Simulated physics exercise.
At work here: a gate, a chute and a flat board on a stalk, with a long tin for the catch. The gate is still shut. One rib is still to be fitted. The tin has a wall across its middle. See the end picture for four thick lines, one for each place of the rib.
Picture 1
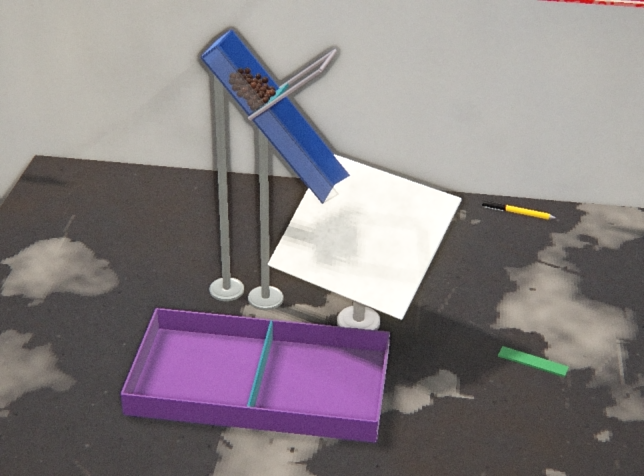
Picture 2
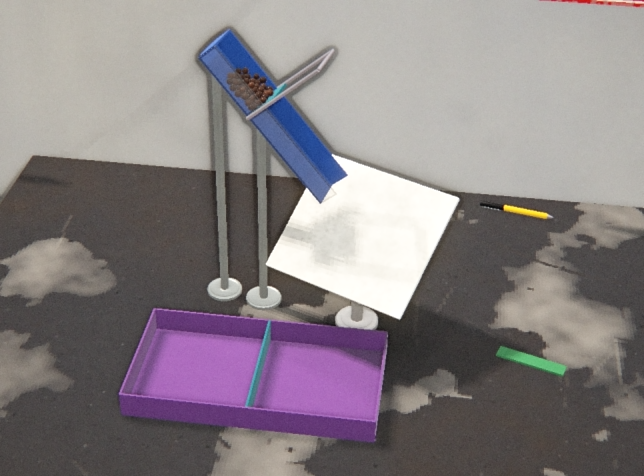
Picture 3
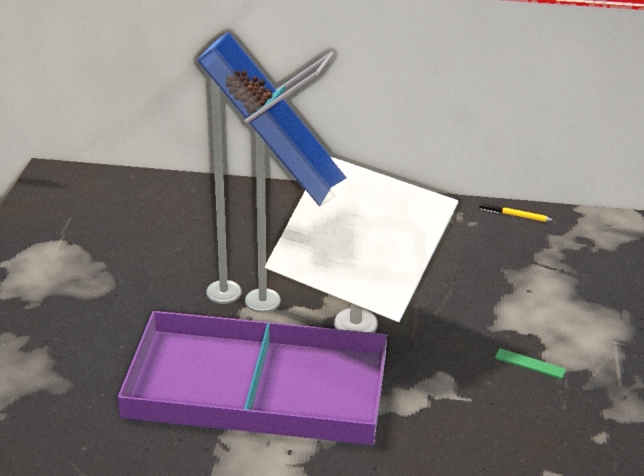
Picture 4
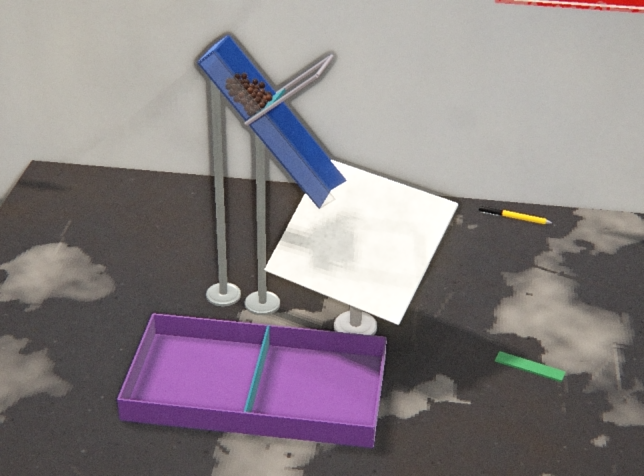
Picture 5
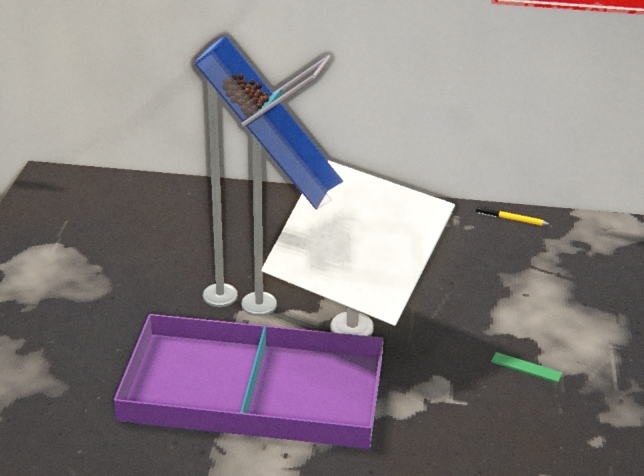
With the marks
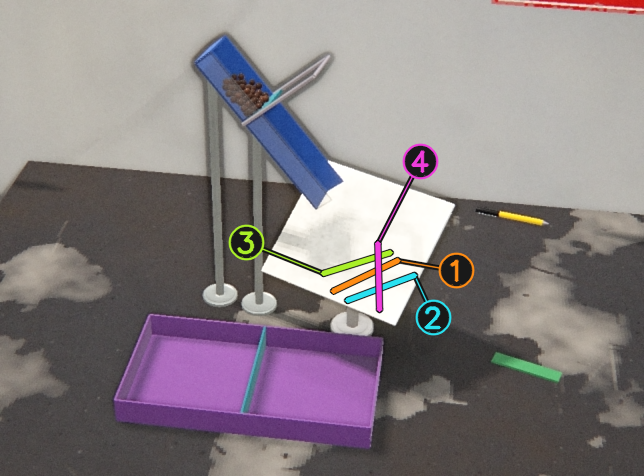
A long purple tin with a wall across its middle sat below a steep blue chute, where brown balls stayed behind a shut gate beside a tilted white board; only the view shifted slightly.
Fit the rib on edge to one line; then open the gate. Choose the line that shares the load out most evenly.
The best line is 3.
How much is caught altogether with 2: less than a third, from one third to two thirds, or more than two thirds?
It is more than two thirds.
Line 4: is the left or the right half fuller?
The right half.
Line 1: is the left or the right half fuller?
More lands on the right.
On the marked copy, line 1 from (397, 260) to (333, 291); line 2 from (414, 275) to (347, 300); line 3 from (390, 252) to (323, 273); line 4 from (377, 243) to (379, 309).
With 1, of what is caught, a small part in the left half, nearly all in the right.
With 2, of what is caught, a small part in the left half, nearly all in the right.
With 3, of what is caught, about half in the left half, about half in the right.
With 4, of what is caught, a stray few in the left half, nearly all in the right.
